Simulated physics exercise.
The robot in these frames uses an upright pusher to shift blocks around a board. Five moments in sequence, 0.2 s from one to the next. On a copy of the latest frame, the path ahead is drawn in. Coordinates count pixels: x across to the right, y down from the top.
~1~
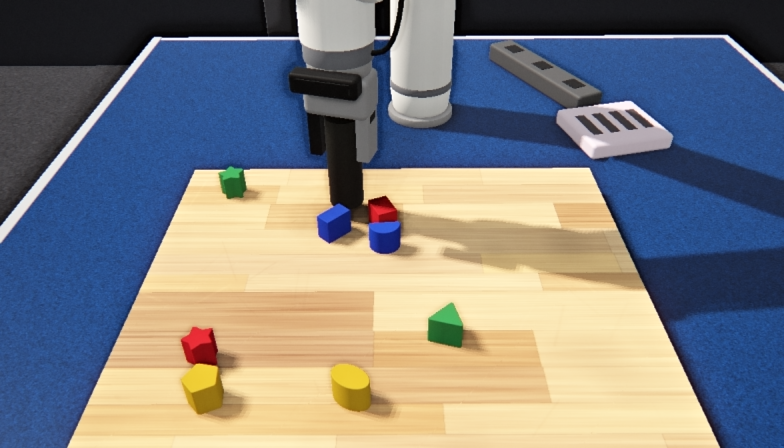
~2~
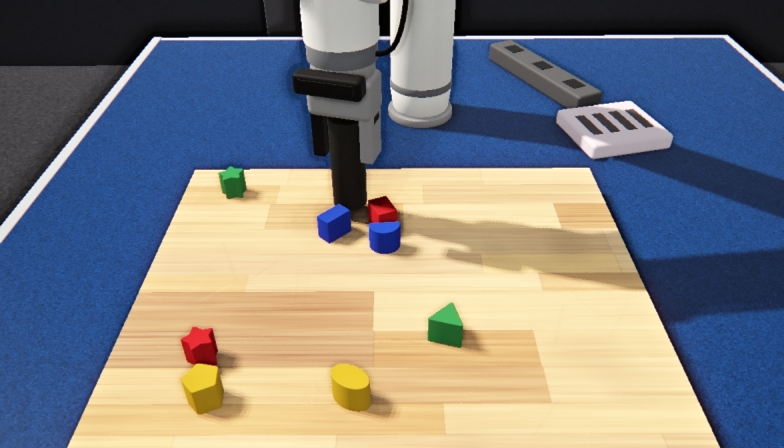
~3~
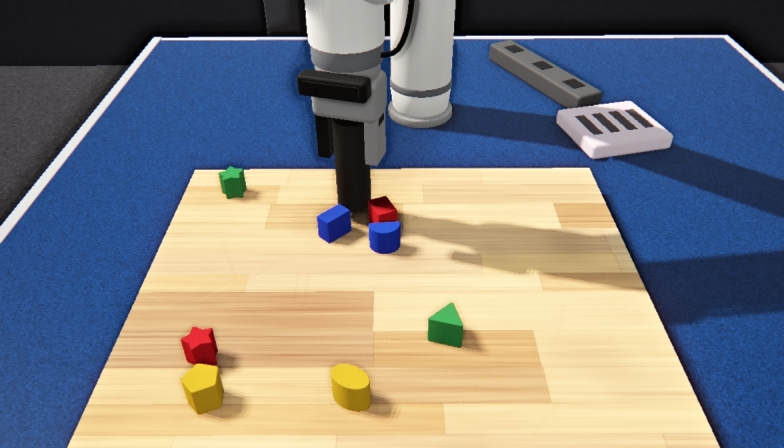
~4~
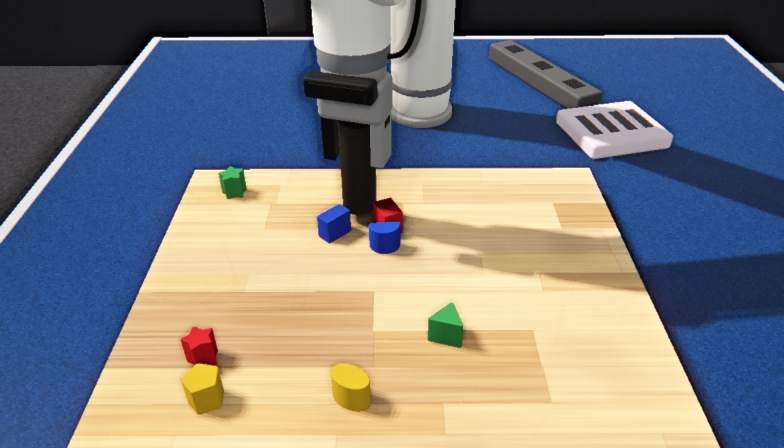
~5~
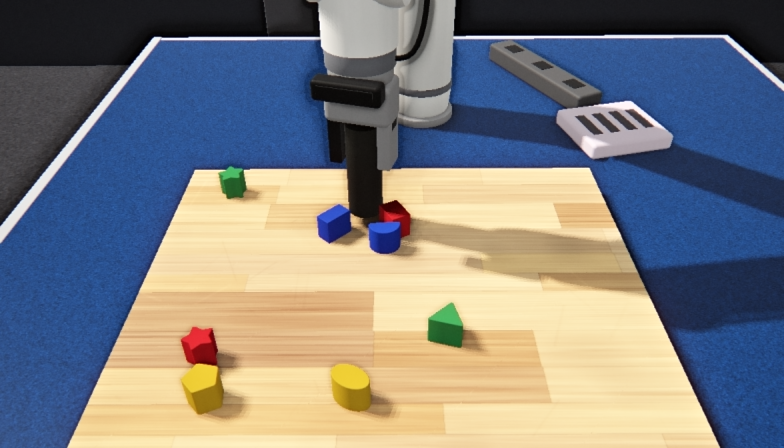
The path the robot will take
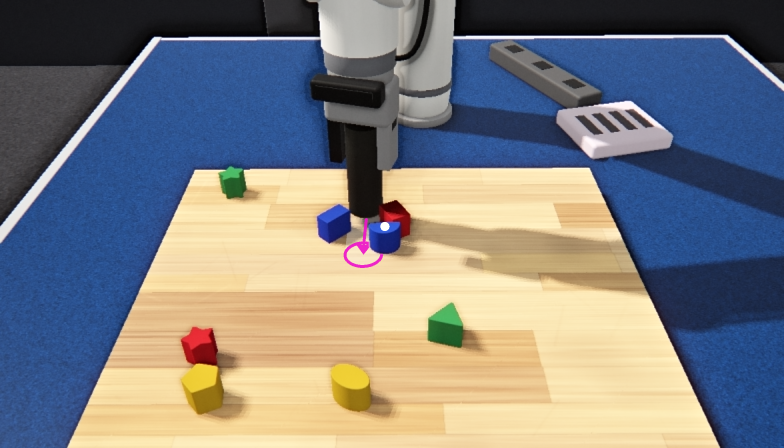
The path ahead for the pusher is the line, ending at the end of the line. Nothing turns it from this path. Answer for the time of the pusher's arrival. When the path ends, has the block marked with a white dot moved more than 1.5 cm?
Yes
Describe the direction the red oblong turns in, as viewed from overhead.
From above, counter-clockwise.
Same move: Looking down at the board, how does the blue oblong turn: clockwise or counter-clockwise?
Its spin: Clockwise.
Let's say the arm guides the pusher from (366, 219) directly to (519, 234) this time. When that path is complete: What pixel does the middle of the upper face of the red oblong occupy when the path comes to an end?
In the picture, it is at (437, 221).
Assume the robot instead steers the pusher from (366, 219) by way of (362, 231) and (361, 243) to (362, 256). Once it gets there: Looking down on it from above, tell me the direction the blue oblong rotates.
Direction: Clockwise.
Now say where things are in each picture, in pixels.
The first picture shows tip of the pusher at (347, 201), middles of tops, blue oblong at (333, 213), blue D-shaped block at (385, 226), red oblong at (383, 205).
The second picture shows pusher at (350, 202), nothing pushed.
The third picture shows pusher at (355, 203), nothing pushed.
The fourth picture shows pusher at (360, 206), red oblong at (388, 206).
The fifth picture shows pusher at (366, 209), blue oblong at (333, 213), blue D-shaped block at (385, 226), red oblong at (395, 209).
The line goes straight from (366, 219) to (363, 254); the dot is on the blue D-shaped block.
On the path given first. Halfway along, pusher at (364, 226); blue oblong at (330, 217), turned 40° clockwise; red oblong at (397, 215), turned 50° anticlockwise.
At the end, pusher at (363, 243); blue oblong at (330, 218), turned 45° clockwise; blue D-shaped block at (389, 236), turned 80° anticlockwise; red oblong at (398, 215), turned 55° anticlockwise.
